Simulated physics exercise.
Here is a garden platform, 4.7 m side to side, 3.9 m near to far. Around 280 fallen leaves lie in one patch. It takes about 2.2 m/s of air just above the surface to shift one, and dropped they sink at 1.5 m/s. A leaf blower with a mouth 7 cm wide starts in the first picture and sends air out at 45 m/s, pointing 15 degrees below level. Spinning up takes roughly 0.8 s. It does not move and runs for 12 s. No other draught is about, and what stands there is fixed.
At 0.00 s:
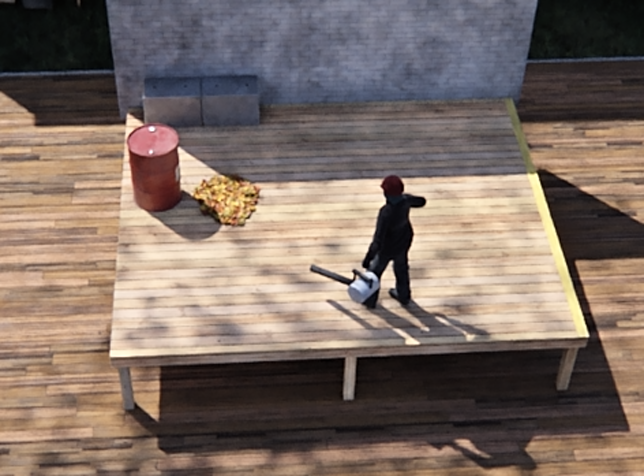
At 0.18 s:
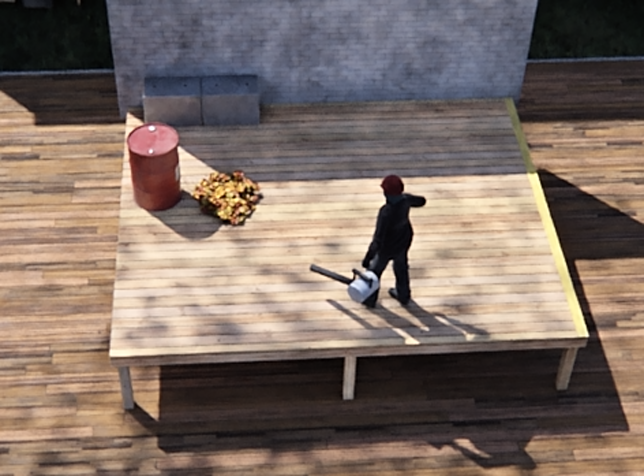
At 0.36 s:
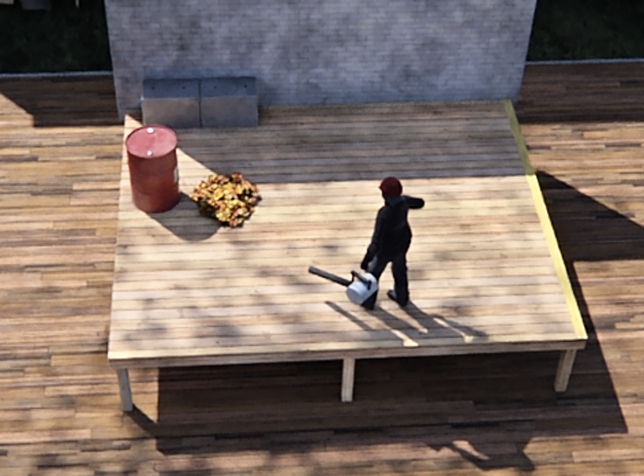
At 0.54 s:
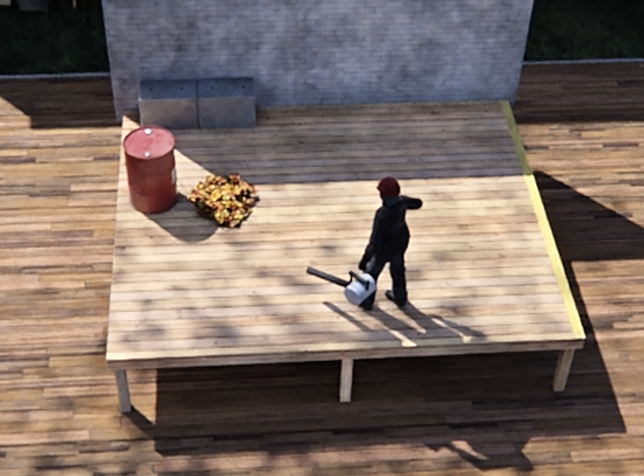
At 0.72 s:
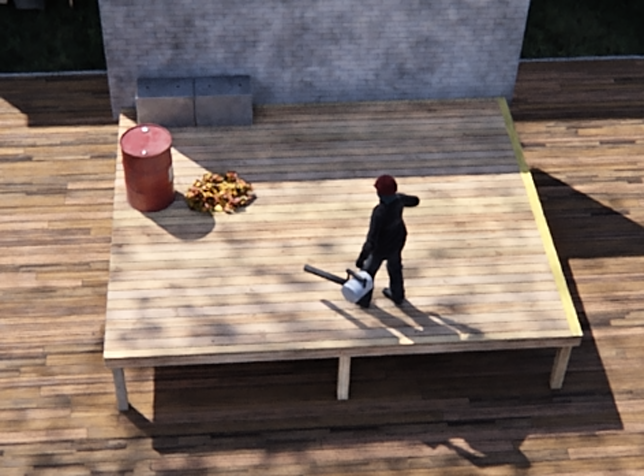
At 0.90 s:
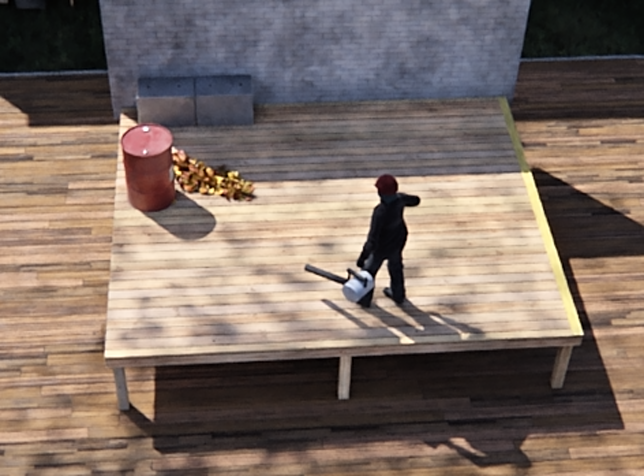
A figure in dark clothes and a red cap stands on a pale raised garden platform, seen from high above. A red barrel and orange-yellow leaves sit at left, before a grey stone seat and wall, with a yellow edge at right. The figure stays still, holding a leaf blower pointing left, as the view shifts very slightly and the leaves, at first unmoving, slide up and left beside the barrel.
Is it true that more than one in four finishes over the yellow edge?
More than a quarter over the yellow edge: No.
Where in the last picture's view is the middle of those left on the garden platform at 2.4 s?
Around (182, 124).
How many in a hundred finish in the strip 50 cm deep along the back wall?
Some 40 per cent.
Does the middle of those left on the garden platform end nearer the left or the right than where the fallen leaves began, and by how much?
Towards the left, some 0.2 m.
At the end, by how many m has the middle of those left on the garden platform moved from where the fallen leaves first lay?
About 1.4 m.
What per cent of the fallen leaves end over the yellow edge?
Near 0 %.
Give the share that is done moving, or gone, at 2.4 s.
About 30 %.
After 2.4 s, 70 % are on the move or not yet settled, 0 % are over the yellow edge; the middle of those still in play is near (182, 124).
After 3.8 s, 42 % are on the move or not yet settled, 0 % are over the yellow edge; the middle of those still in play is near (185, 125).
After 6.6 s, 29 % are on the move or not yet settled, 0 % are over the yellow edge; the middle of those still in play is near (190, 125).
After 12.0 s, at the end, 0 % are over the yellow edge; the middle of those still in play is near (197, 123).
